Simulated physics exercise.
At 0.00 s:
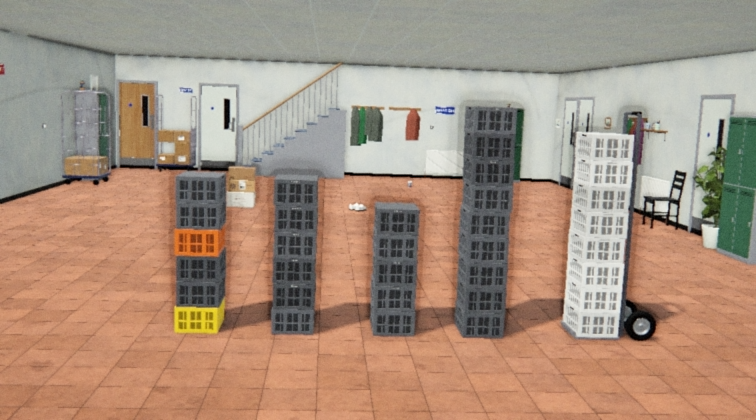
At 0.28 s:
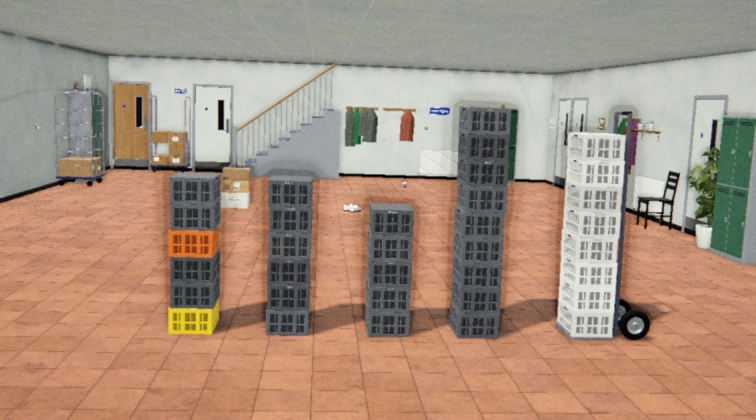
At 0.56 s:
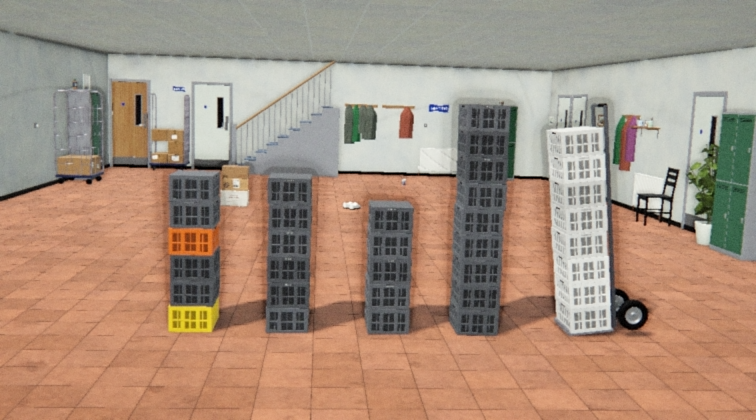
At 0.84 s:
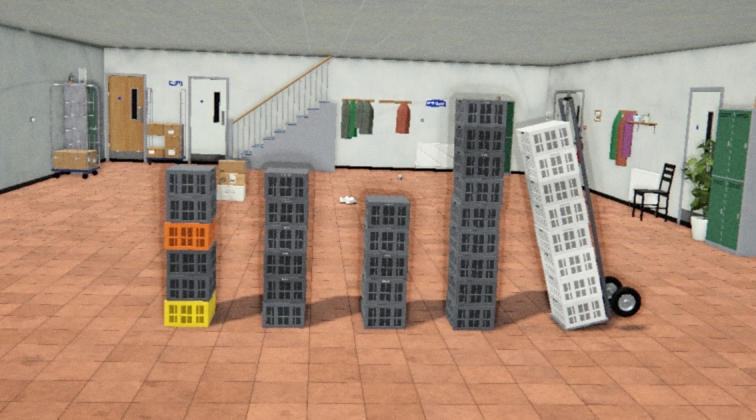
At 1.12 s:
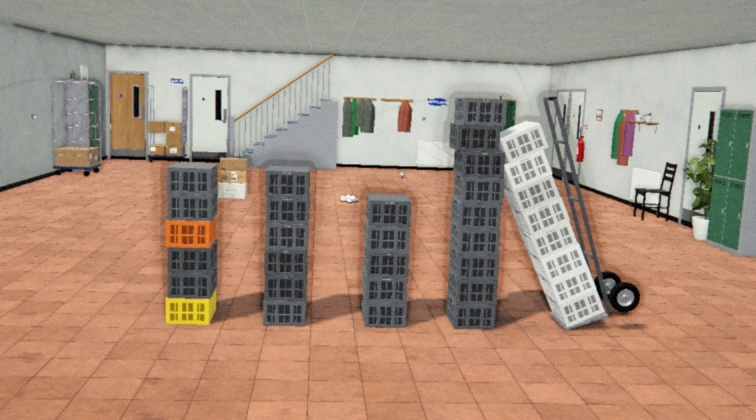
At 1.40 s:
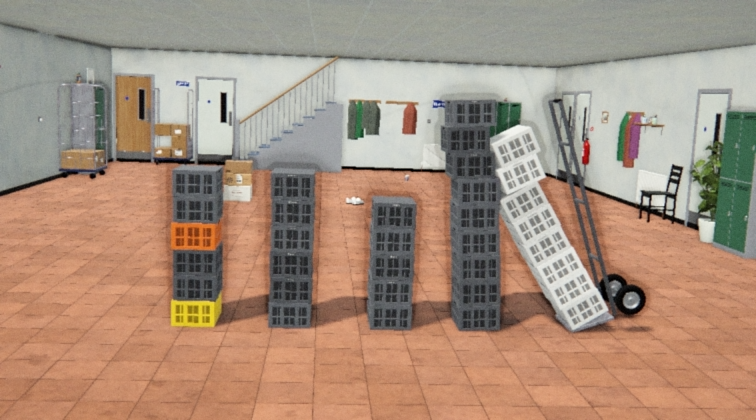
A wide tiled hall with a staircase, coats on hooks and green lockers is seen from the front, slightly above the floor. Five stacks of crates stand in a row, four mostly dark grey, the leftmost with an orange and a yellow crate, and a white one at right before a hand truck. The truck tips forward, the white stack leans left against the tallest grey one, whose upper crates shift left, while the camera drifts slightly.
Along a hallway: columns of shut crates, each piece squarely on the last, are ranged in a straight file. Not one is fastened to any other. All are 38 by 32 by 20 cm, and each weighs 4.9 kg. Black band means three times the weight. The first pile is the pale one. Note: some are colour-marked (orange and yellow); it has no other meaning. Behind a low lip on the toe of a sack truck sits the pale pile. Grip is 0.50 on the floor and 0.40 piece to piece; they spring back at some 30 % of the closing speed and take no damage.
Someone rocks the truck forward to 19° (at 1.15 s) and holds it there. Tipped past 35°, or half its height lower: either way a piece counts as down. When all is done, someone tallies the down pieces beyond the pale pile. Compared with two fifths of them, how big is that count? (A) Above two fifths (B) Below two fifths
Answer: A.
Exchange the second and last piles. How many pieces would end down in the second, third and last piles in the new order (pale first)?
Down per pile: Second 5, third 5, last 9.
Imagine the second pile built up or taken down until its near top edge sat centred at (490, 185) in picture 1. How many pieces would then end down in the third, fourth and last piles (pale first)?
Down by pile: Third 5, fourth 5, last 6.
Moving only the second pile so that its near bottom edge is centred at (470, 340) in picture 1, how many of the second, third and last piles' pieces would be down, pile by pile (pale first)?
You'd end with the second pile at 8, the third at 5 and the last at 5 down.
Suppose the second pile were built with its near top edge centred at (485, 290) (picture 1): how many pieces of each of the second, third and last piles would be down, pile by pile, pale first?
You'd get second 0, third 1 and last 0.
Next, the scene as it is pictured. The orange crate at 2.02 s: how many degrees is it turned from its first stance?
Tilt: Approx. 0°.
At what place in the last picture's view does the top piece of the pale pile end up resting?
Resting point in the last picture: Around (384, 239).
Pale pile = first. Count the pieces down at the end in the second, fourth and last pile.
For the second pile 9, for the fourth pile 6, for the last pile 5.
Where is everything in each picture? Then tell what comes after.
In the first frame (pixels give the middle of a visible side), truck frame (636, 159) 0° forward; yellow crate (196, 320); orange crate (196, 243); none of the others has stirred.
The second frame shows truck frame (627, 159) 1° forward; orange crate (191, 244).
The third frame shows truck frame (607, 151) 7° forward, top of the pale pile leaning 7°; orange crate (190, 242); none of the others has stirred.
The fourth frame shows truck frame (579, 144) 15° forward, top of the pale pile leaning 15°; orange crate (187, 237); none of the others has stirred.
The fifth frame shows truck frame (566, 143) 19° forward, top of the pale pile leaning 25°; orange crate (188, 234); movement in 2 of them.
The sixth frame shows truck frame (572, 145) 19° forward, top of the pale pile leaning 27°; orange crate (193, 237); yellow crate (193, 314); steepest lean 3°, the crate at (474, 113); movement in 9 of them.
After 2.02 s, 8 of the pale pile down; 2 of the 26 other crates down.
After 2.68 s, 8 of the pale pile down; 11 of the 26 other crates down.
After 3.56 s, 8 of the pale pile down; 26 of the 26 other crates down; orange crate on its side; yellow crate 36° from how it stood.
In the end (5.0 s), 8 of the pale pile down; 25 of the 26 other crates down; orange crate upside down; yellow crate 34° from how it stood. That is 96 per cent. From the last view, middles, yellow crate near (183, 298).
